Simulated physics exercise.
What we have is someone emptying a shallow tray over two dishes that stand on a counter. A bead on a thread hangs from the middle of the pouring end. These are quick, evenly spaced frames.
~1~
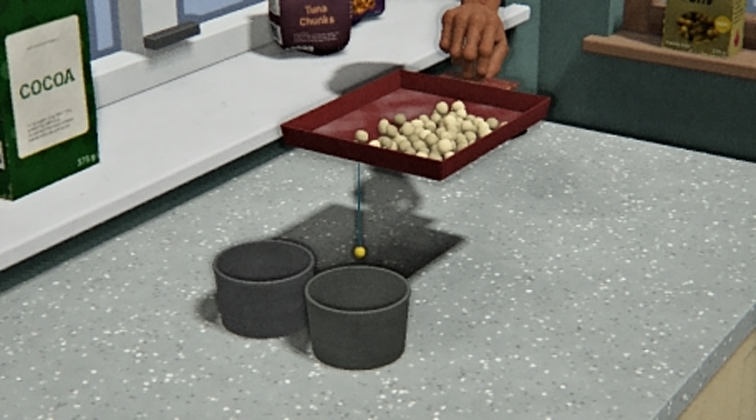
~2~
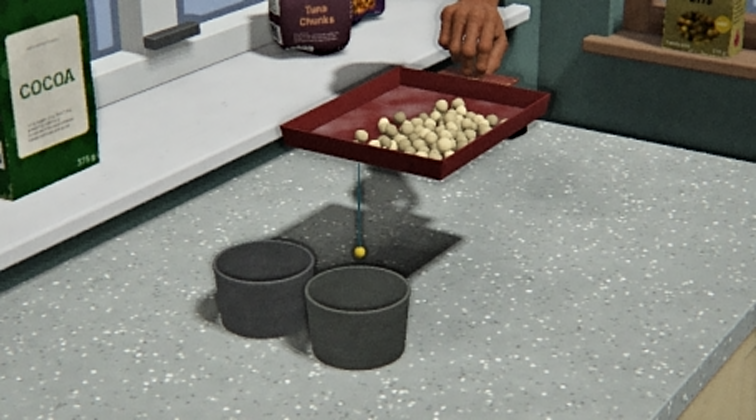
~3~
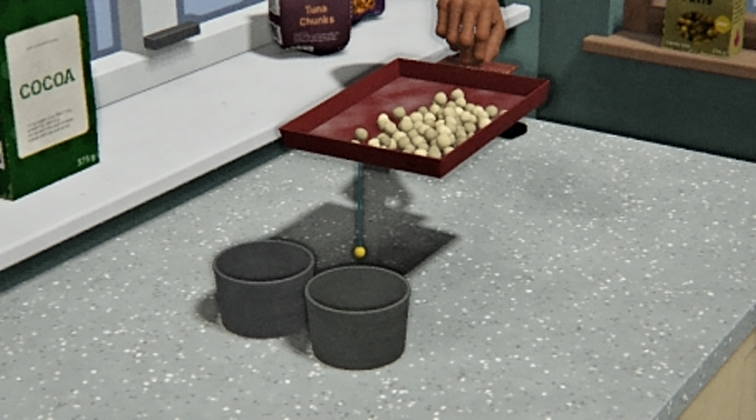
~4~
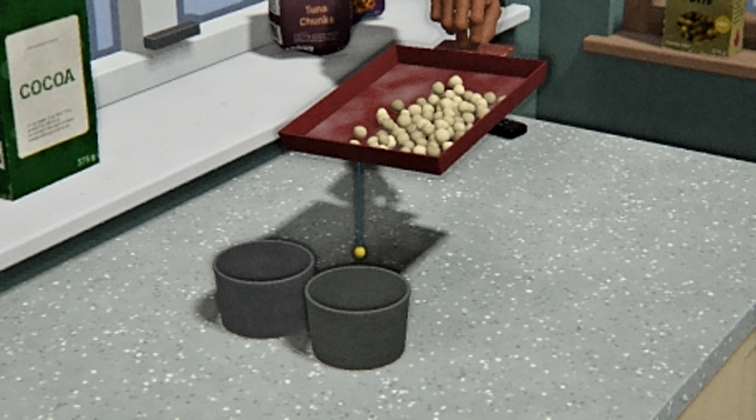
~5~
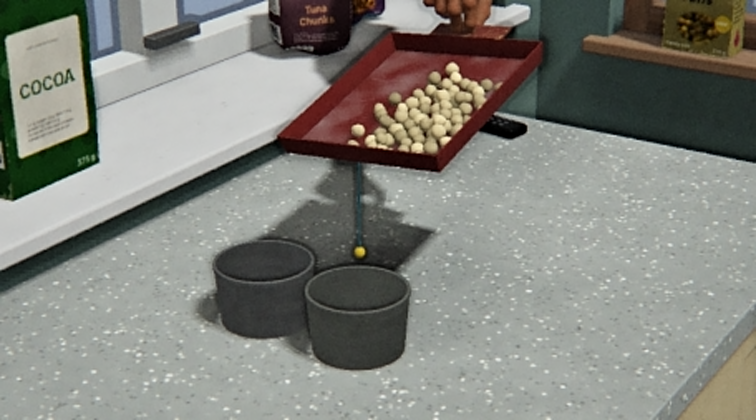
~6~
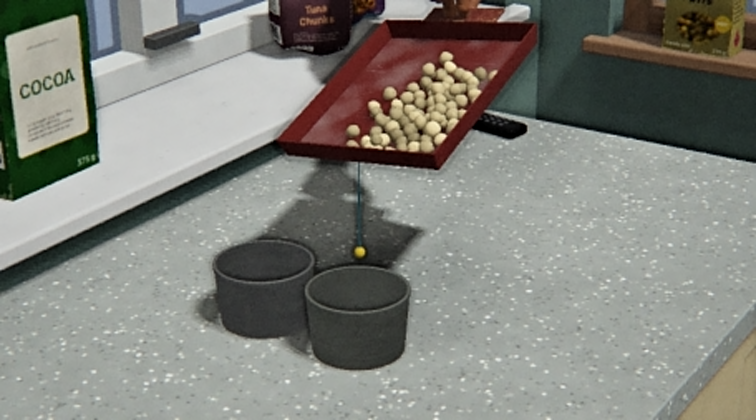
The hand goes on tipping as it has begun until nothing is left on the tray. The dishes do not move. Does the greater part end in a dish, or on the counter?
The two hold more than half of the load.
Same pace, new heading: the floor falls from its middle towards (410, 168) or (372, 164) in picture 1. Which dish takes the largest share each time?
At the first place the right dish, at the second right.
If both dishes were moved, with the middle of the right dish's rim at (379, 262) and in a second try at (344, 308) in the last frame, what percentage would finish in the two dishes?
Near 20 % and 40 %.
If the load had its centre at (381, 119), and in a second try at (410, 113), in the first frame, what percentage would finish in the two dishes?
The first gives 80 %, the second 90 %.
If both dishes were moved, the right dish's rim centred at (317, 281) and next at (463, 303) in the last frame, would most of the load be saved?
At the first place the larger part, at the second under half.
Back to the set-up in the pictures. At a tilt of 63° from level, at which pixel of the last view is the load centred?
Near (354, 128).
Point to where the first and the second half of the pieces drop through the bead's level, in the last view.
At about (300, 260), then at (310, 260).
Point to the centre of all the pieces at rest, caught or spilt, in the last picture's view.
Close to (281, 315).
Soon, tray tipped steeply; nearly all on the tray; a stray few in the air.
A while on, tray tipped past a quarter turn; most on the tray; a stray few in the right dish; a small part in the left dish; a stray few outside both; a stray few in the air.
Towards the end, tray tipped past a quarter turn; about a quarter in the right dish; about half in the left dish; about a quarter outside both.
Finally, tray tipped past a quarter turn; about a quarter in the right dish; about half in the left dish; about a quarter outside both.
